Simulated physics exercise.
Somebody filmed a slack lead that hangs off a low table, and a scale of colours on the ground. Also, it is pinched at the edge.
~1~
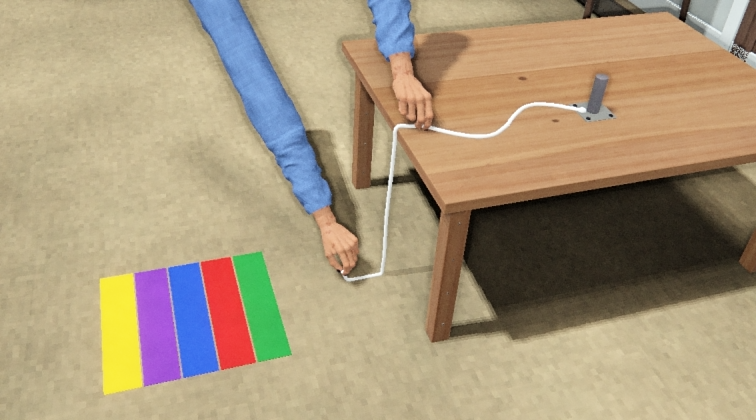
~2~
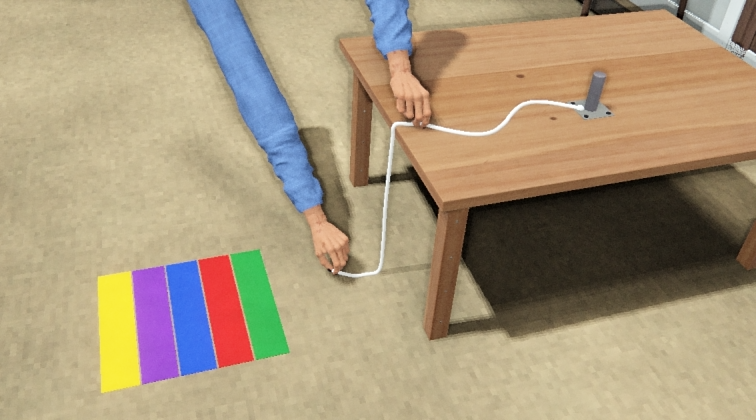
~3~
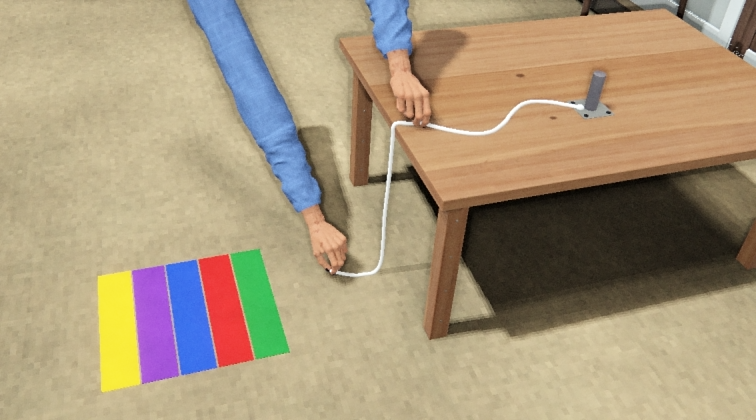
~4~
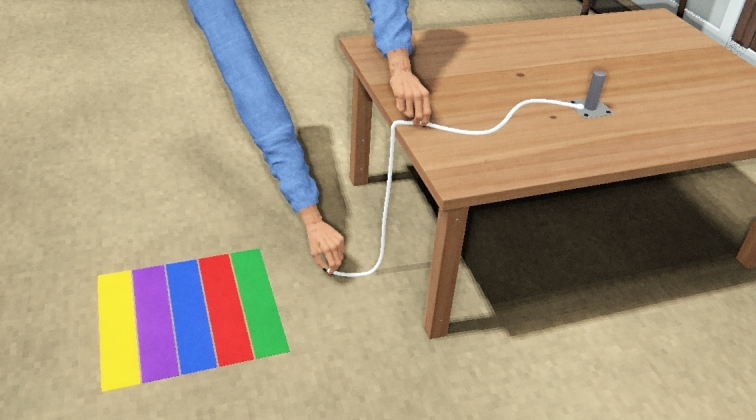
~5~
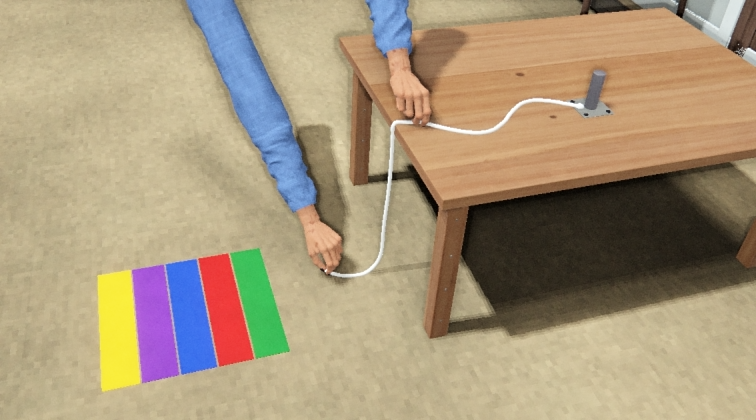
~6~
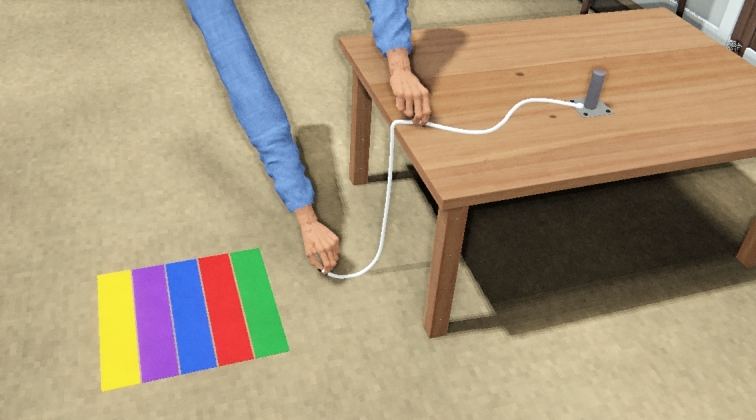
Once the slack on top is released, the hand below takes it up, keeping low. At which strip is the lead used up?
At the blue one.
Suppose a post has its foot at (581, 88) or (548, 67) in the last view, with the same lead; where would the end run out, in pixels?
It would be close to (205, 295) for the first and close to (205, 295) for the second.
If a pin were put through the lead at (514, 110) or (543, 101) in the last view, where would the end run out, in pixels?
Around (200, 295), then around (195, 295).
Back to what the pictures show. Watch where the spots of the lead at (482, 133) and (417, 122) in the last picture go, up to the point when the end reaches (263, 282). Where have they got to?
(451, 120) and (395, 138).
Soon after, end near (263, 282); over green.
Then, end near (215, 291); over red.
At full stretch, end near (188, 296); over blue. The end stops over the blue strip.
